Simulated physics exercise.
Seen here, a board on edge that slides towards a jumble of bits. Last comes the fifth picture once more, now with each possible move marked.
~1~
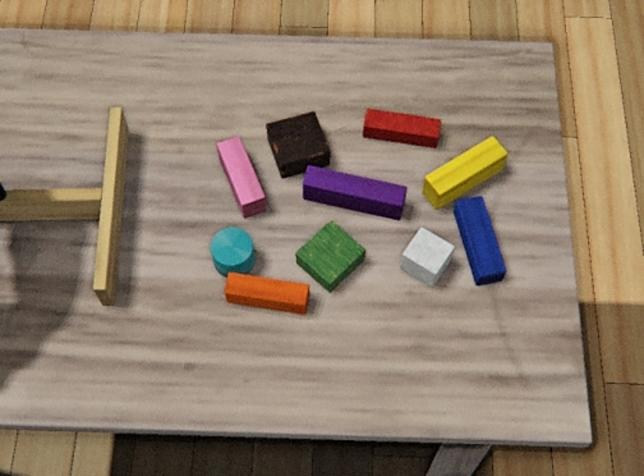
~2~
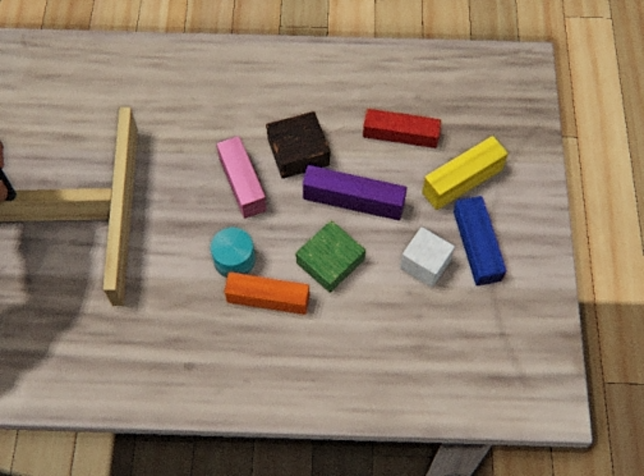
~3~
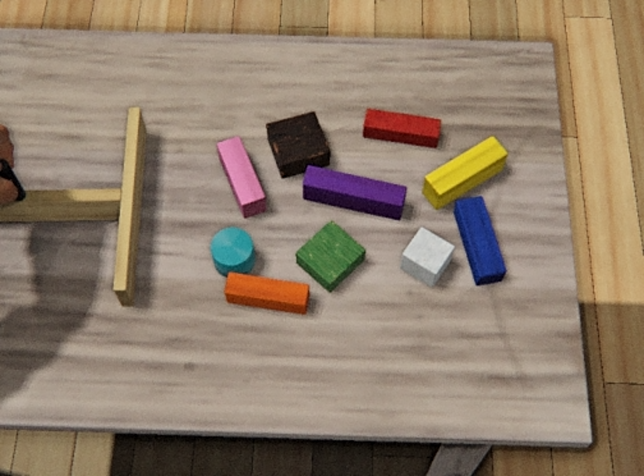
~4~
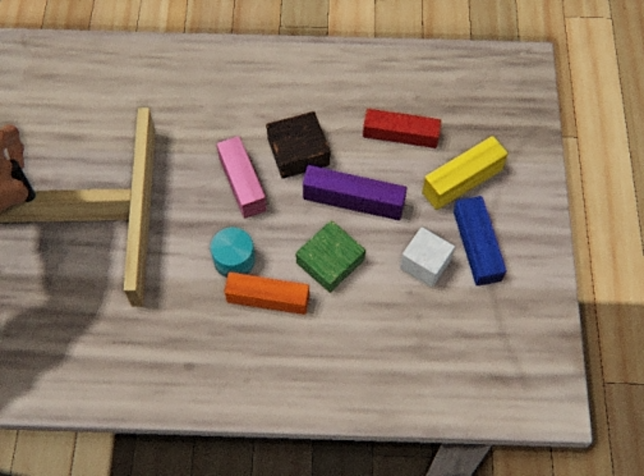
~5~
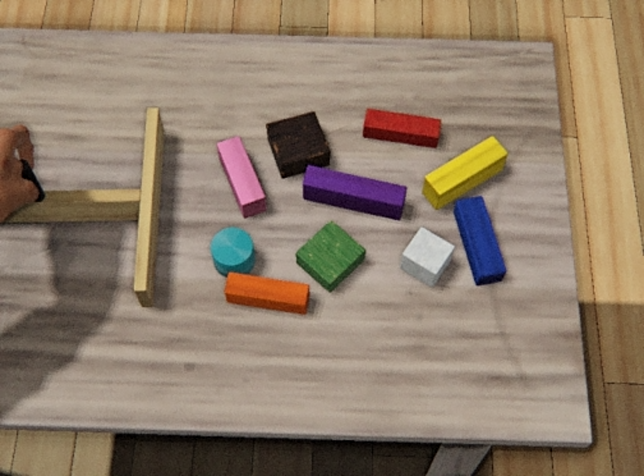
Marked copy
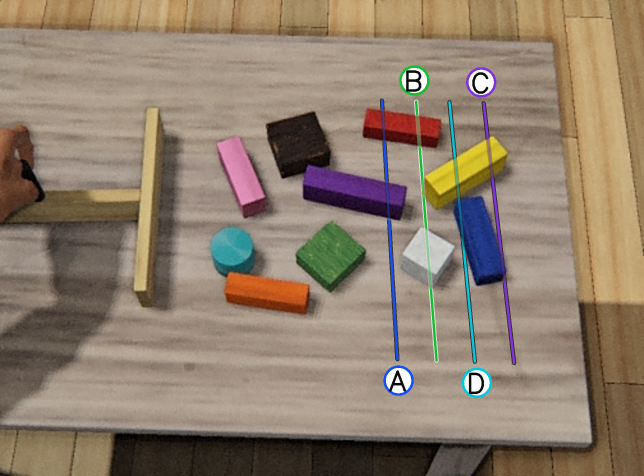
To begin with, a wooden board on edge, fixed to a long handle, stands at the left of a table, apart from a scatter of coloured blocks. A hand comes into view at the left edge as the board slides a short way right, while the blocks stay still.
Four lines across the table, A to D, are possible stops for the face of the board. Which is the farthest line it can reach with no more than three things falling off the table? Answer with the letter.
Up to line C.
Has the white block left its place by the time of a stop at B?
Yes.
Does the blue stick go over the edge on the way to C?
Yes.
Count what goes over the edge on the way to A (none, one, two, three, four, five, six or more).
The count is none.
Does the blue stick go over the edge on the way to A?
No.
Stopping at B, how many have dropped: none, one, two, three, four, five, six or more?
By then, none.
On the marked copy, A at (389, 221); B at (426, 222); C at (498, 224); D at (461, 223).
Taking C. A third of the way, board (272, 198); orange stick (322, 294); black block (329, 143).
Two thirds of the way, board (400, 202); blue stick (528, 230); white block (520, 270).
When it is over, board (499, 204); white block over the edge; blue stick over the edge; two fallen.
As for the rest, A is within the limit but short; B is within the limit but short; D is within the limit but short.
